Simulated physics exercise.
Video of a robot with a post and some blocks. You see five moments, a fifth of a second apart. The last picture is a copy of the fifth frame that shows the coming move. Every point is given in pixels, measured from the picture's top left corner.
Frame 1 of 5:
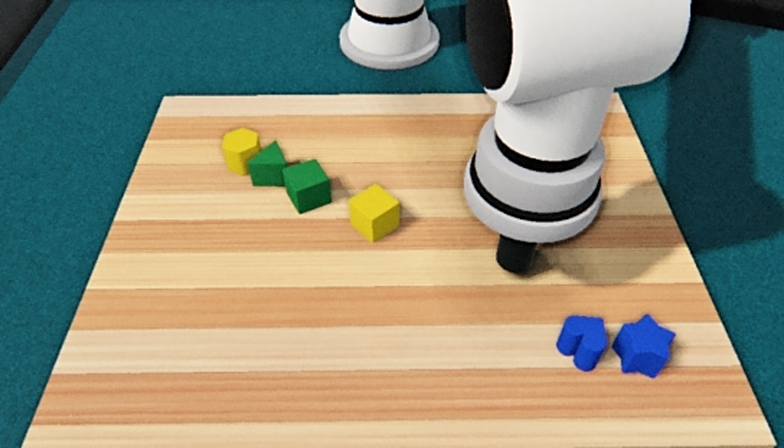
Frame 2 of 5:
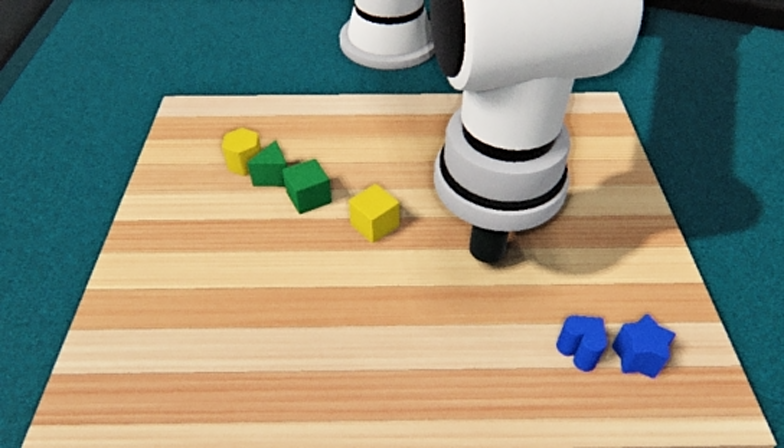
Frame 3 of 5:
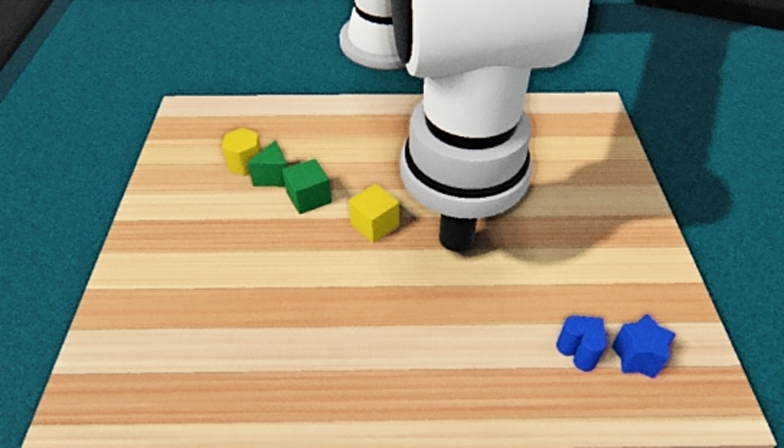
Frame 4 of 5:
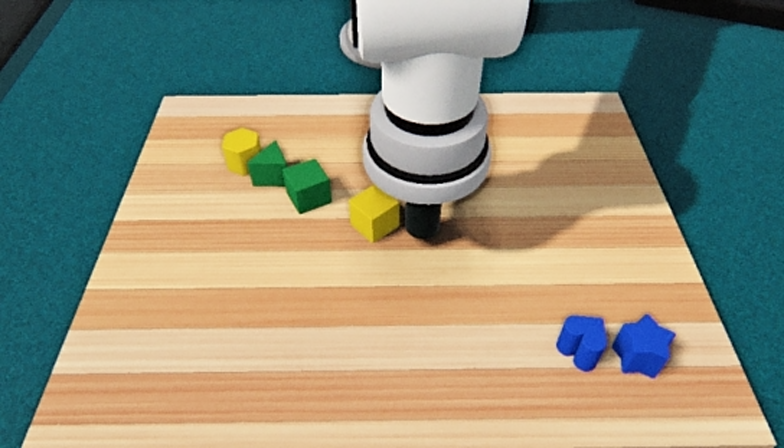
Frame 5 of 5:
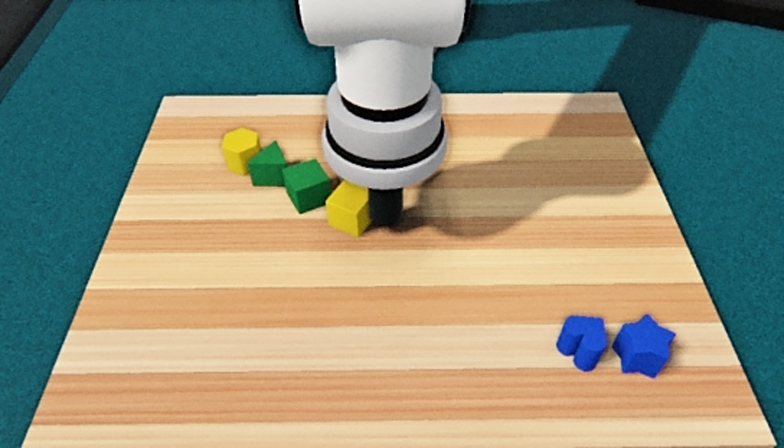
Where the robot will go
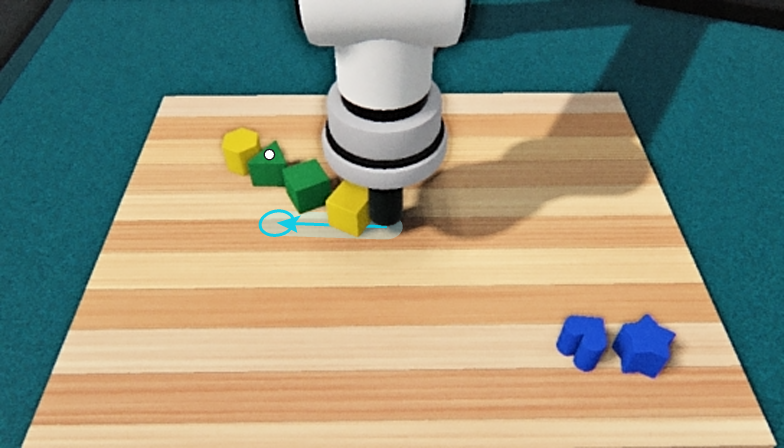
The footage shows a white robot arm with a black post moving left across a striped wooden board toward a yellow cube, then pushing it left against a green cube, while the other green, yellow and blue blocks stay still.
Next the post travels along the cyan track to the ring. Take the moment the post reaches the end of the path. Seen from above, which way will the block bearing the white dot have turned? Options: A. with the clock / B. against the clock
The answer is B.
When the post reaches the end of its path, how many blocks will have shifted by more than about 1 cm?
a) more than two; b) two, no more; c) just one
The correct letter is a.
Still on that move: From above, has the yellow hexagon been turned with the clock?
Final answer: No.
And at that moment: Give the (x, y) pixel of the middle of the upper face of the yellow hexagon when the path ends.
At roughly (226, 132).
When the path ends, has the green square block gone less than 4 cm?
No.
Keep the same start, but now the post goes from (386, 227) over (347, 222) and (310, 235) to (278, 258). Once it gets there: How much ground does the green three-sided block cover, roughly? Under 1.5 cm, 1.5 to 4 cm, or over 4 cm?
The shift is from 1.5 to 4 cm.
Drawn move, in a line from (386, 227) to (277, 223); the dot is on the green three-sided block.
On the path given first. One third of the way, post at (348, 213); green three-sided block at (265, 152); green square block at (294, 169); yellow square block at (316, 188), turned 25° clockwise.
Two thirds of the way, post at (311, 212); yellow hexagon at (228, 133), turned 15° anticlockwise; green three-sided block at (255, 140), turned 20° anticlockwise; green square block at (279, 156), turned 15° clockwise; yellow square block at (285, 180), turned 50° clockwise.
At the end, post at (274, 210); yellow hexagon at (226, 132), turned 25° anticlockwise; green three-sided block at (256, 132), turned 45° anticlockwise; green square block at (275, 150), turned 50° clockwise; yellow square block at (260, 173), turned 80° clockwise.
